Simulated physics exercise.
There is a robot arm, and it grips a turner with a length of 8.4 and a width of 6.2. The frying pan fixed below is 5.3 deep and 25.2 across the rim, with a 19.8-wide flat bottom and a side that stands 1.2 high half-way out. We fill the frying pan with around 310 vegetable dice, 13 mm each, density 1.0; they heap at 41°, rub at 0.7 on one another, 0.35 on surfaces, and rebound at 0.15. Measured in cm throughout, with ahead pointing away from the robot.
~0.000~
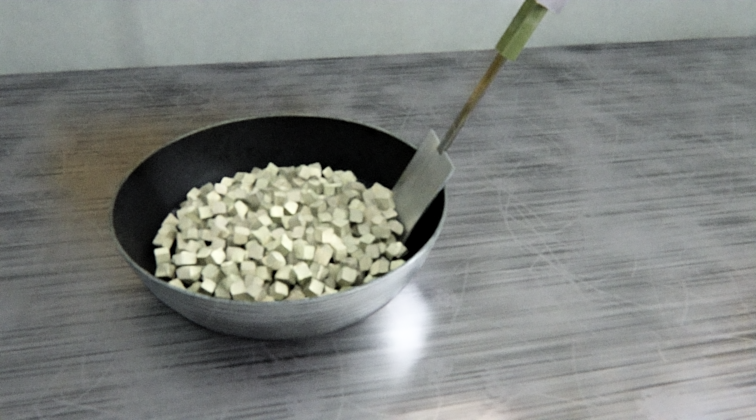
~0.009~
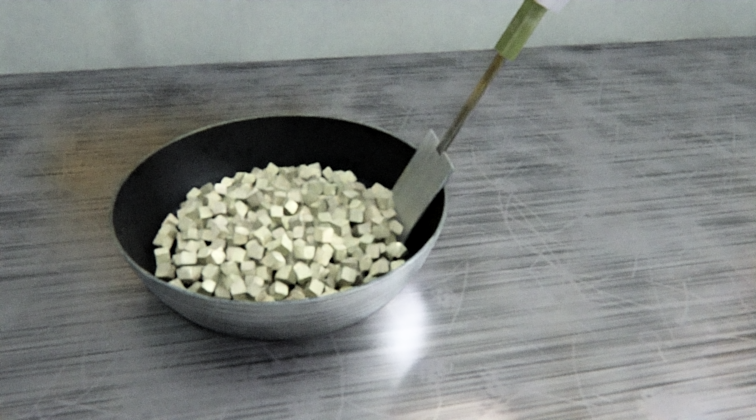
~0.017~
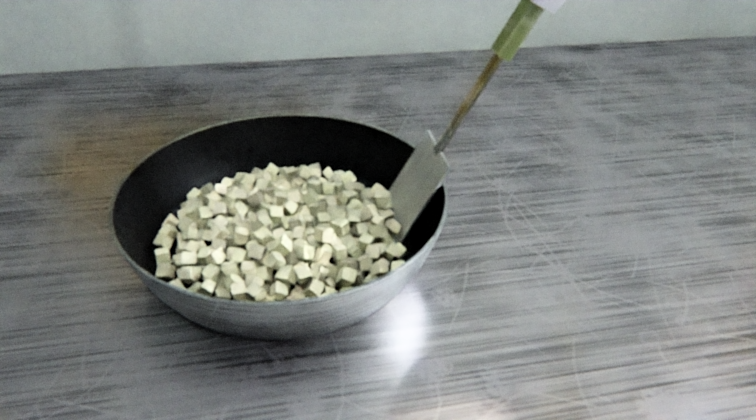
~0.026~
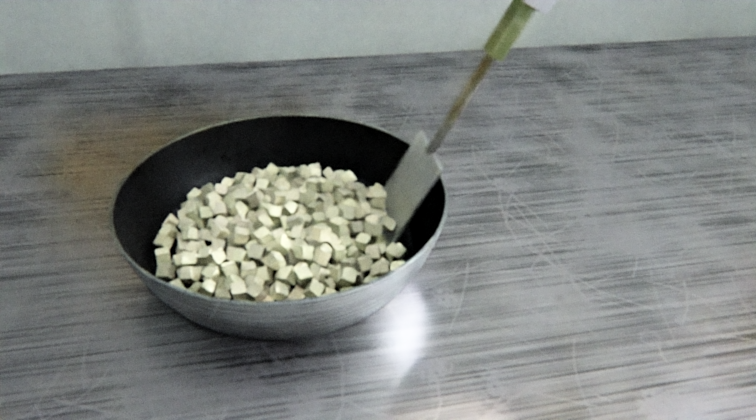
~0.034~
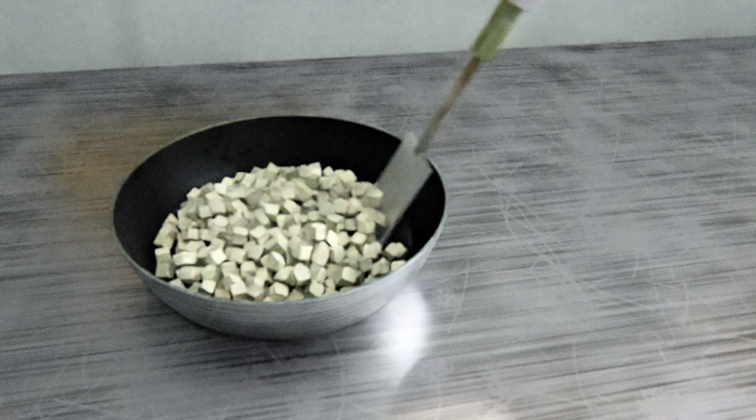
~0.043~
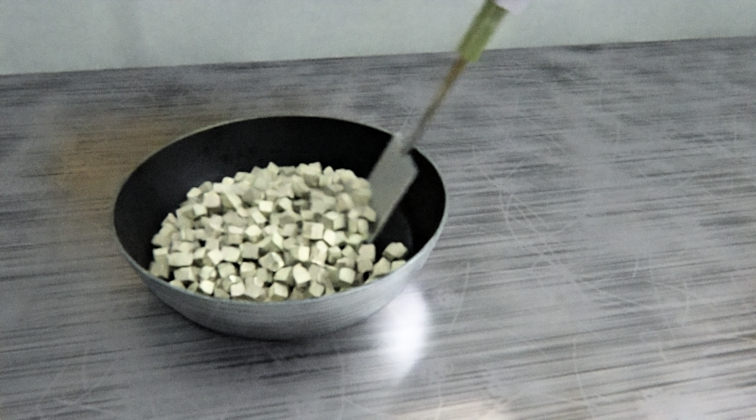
A metal turner with a green handle, tilted up to the right, moves a short way left inside a frying pan, pushing the nearby pale cubes leftward and baring a little dark pan at the right. The pan, dark inside and silvery outside, holds a heap of pale greenish vegetable dice left of centre. The streaked grey worktop, seen from above at an angle by a still camera, meets a pale wall behind.
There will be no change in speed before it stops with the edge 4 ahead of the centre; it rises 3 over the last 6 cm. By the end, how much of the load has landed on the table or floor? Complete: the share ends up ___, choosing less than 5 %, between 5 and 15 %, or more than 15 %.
The share ends up between 5 and 15 %.
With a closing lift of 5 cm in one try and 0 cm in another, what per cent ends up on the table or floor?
First try about 10 %, second try about 5 %.
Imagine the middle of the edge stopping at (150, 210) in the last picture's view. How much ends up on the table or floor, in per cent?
Estimate: Approx. 25 %.
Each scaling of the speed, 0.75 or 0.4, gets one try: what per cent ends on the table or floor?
Around 5 per cent, then around 0 per cent, would end on the table or floor.
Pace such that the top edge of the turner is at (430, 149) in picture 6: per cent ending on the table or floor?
Estimate: Close to 0 %.
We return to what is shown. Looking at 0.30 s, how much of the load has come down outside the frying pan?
My estimate is roughly 6 %.
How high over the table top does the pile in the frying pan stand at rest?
Close to 5.5 centimetres high.
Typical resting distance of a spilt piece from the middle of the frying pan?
Estimate: Near 36 cm.
After 0.06 s, sloping 62°, highest piece 5 above the table; 314 in the frying pan.
After 0.09 s, sloping 62°, highest piece 7 above the table; 314 in the frying pan.
After 0.30 s, sloping 62°, highest piece 7 above the table; 289 in the frying pan, 21 on the table or floor, 4 on the blade or in flight.
After 1.35 s, sloping 62°, highest piece 5 above the table; 289 in the frying pan, 25 on the table or floor.
At rest, 289 in the frying pan, 25 on the table or floor. That is 8 % on the table or floor.
